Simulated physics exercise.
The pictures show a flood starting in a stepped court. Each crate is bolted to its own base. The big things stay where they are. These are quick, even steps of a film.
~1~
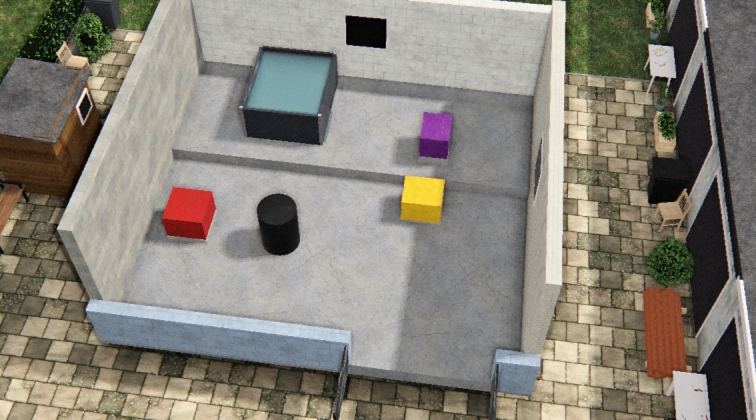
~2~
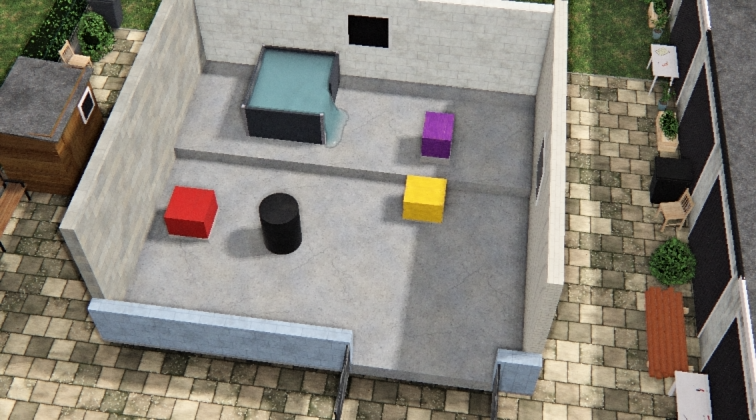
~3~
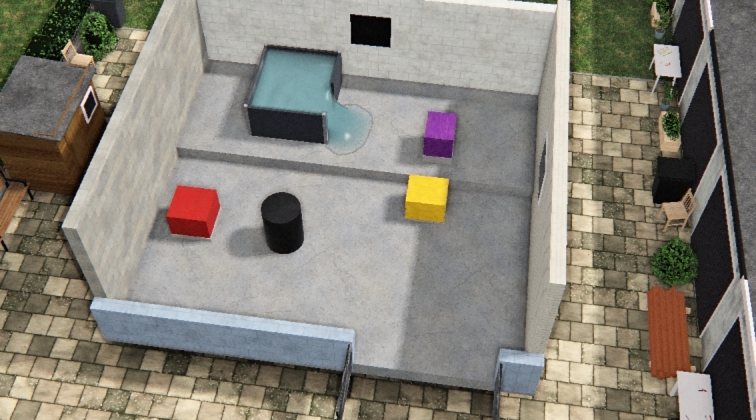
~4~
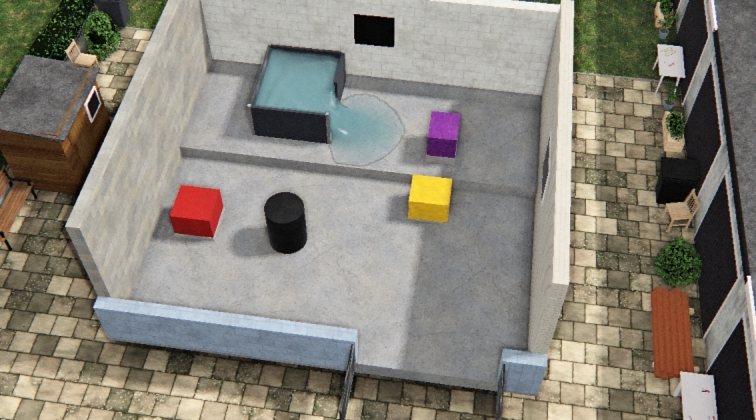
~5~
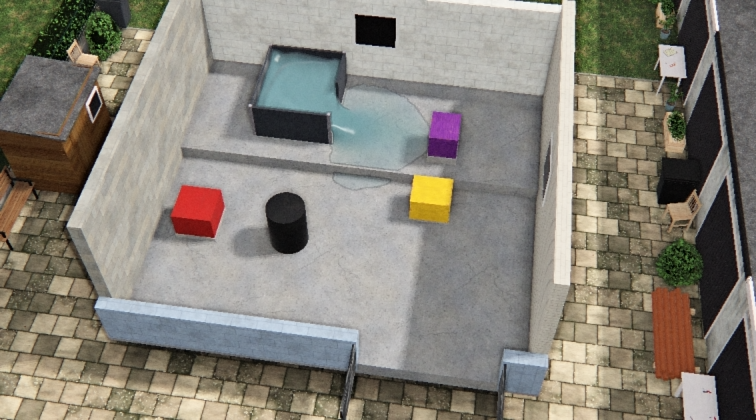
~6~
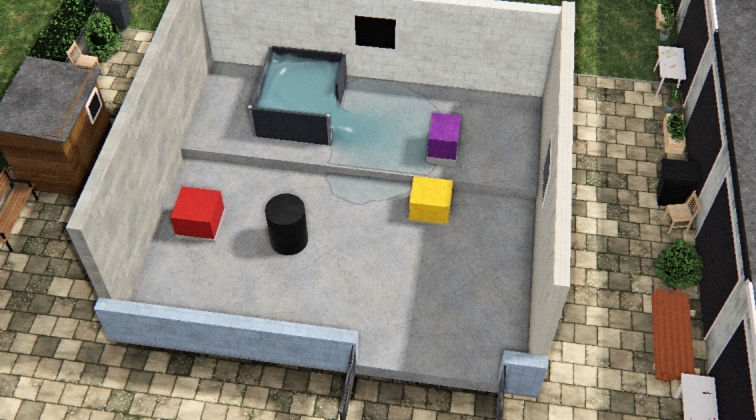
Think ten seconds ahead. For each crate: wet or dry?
The purple crate gets wet; the red crate stays dry; the yellow crate gets wet.
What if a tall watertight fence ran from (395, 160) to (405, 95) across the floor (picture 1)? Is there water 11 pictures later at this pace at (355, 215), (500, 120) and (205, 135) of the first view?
One after the other: Under water, clear, dry.
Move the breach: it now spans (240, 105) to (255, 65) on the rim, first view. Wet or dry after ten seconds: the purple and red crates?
Then: Purple crate remains dry, red crate takes water.
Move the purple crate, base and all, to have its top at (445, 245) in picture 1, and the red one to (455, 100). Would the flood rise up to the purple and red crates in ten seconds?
Then: The purple crate keeps dry; the red crate takes water.
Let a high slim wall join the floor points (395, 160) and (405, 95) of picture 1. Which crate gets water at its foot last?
I say the red one.
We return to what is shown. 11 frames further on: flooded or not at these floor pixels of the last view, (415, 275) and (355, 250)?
As listed: Awash, flooded.
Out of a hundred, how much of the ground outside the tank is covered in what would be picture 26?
I make it 50 per cent.
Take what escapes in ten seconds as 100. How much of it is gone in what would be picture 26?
About 5 per cent.
A moment on, water covers 25 % of the floor; the purple crate water round its plinth, the red crate not reached, the yellow crate water round its plinth.
Next, water covers 30 % of the floor; the purple crate water round its plinth, the red crate not reached, the yellow crate water round its plinth.
Then, water covers 50 % of the floor; the purple crate water round its plinth, the red crate not reached, the yellow crate water round its plinth.
Later, water covers 65 % of the floor; the purple crate water round its plinth, the red crate not reached, the yellow crate water round its plinth.
In the end, water covers 65 % of the floor; the purple crate was topped, the red crate stayed above the water, the yellow crate was topped.
